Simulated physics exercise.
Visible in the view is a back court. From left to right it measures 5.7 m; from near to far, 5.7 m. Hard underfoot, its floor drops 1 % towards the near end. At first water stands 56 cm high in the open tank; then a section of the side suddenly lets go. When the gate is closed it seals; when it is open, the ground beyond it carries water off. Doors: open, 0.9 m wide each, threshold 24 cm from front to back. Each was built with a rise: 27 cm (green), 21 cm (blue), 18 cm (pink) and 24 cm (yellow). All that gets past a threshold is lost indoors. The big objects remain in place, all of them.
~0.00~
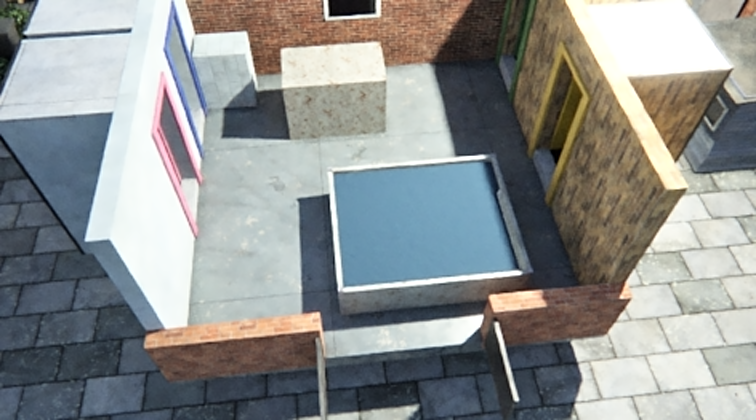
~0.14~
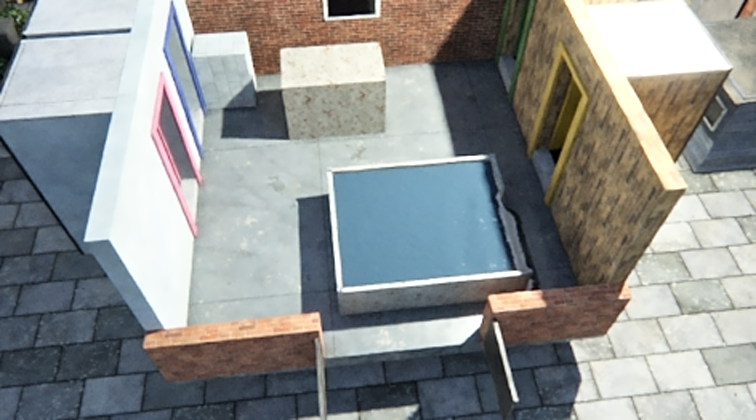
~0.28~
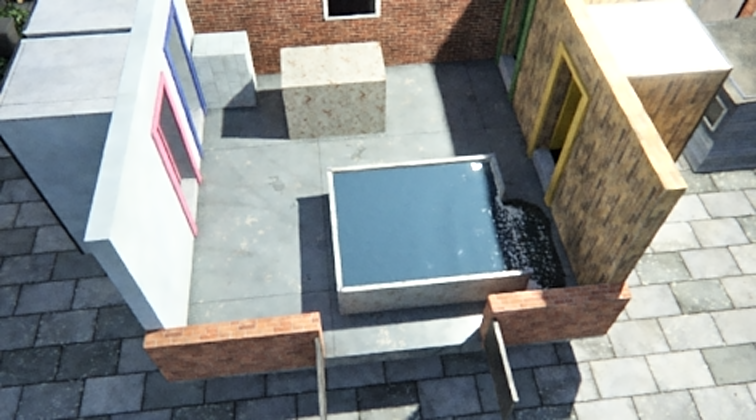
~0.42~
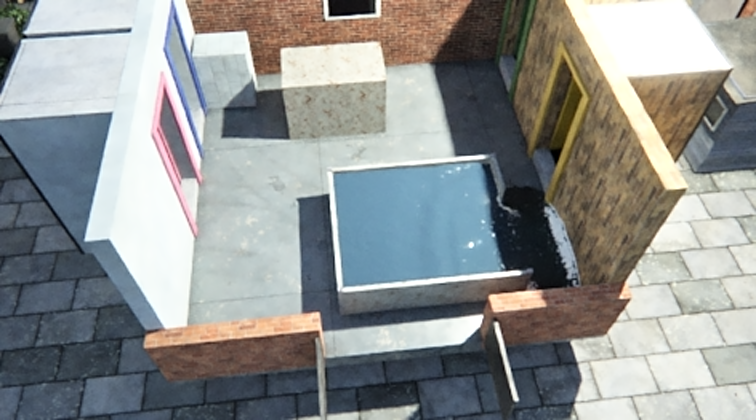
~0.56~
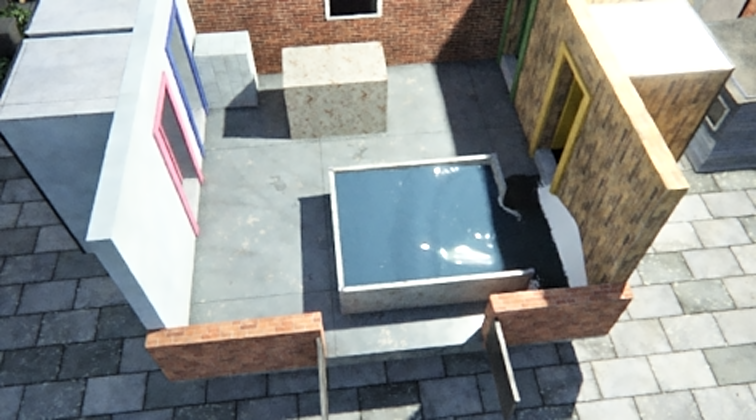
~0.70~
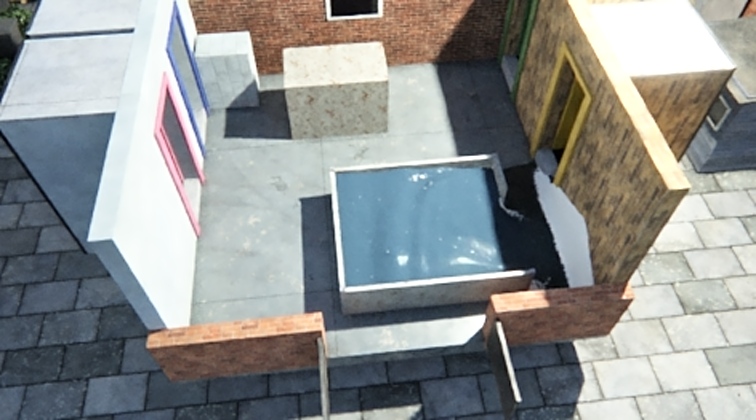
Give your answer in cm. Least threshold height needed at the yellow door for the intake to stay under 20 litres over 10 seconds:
15 cm or so.
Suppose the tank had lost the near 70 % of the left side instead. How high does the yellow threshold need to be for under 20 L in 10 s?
Then 9.0 cm.
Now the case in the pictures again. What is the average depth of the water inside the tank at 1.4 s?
The mean depth is about 41 cm.
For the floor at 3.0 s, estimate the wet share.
Approximately 50 % of the floor.
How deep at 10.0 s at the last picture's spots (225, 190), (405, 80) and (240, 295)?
About 6, 10 and 6 cm.
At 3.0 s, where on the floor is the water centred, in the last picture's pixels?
The water is centred near (457, 227).
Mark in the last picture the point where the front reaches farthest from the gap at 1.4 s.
The farthest wet point sits near (512, 112).
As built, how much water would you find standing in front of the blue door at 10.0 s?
About 3.5 cm.
After 1.4 s water covers 15 % of the floor, deepest (60 cm) near (584, 314); 15 cm at the yellow door, 0 litres in over its 24 cm threshold.
After 3.0 s water covers 50 % of the floor, deepest (36 cm) near (584, 314); 20 cm at the yellow door, 1 litre in over its 24 cm threshold.
After 10.0 s water covers 95 % of the floor, deepest (14 cm) near (560, 317); 9 cm at the yellow door, 1 litre in over its 24 cm threshold.
At the yellow door as built, the water arrived by 0.6 s and peaked near 20 cm at 3.0 s.
With a threshold of 13 cm, 32 litres would have come in within the 10 s; with 18 cm, 8 litres. So under 20 litres takes about 15 cm.
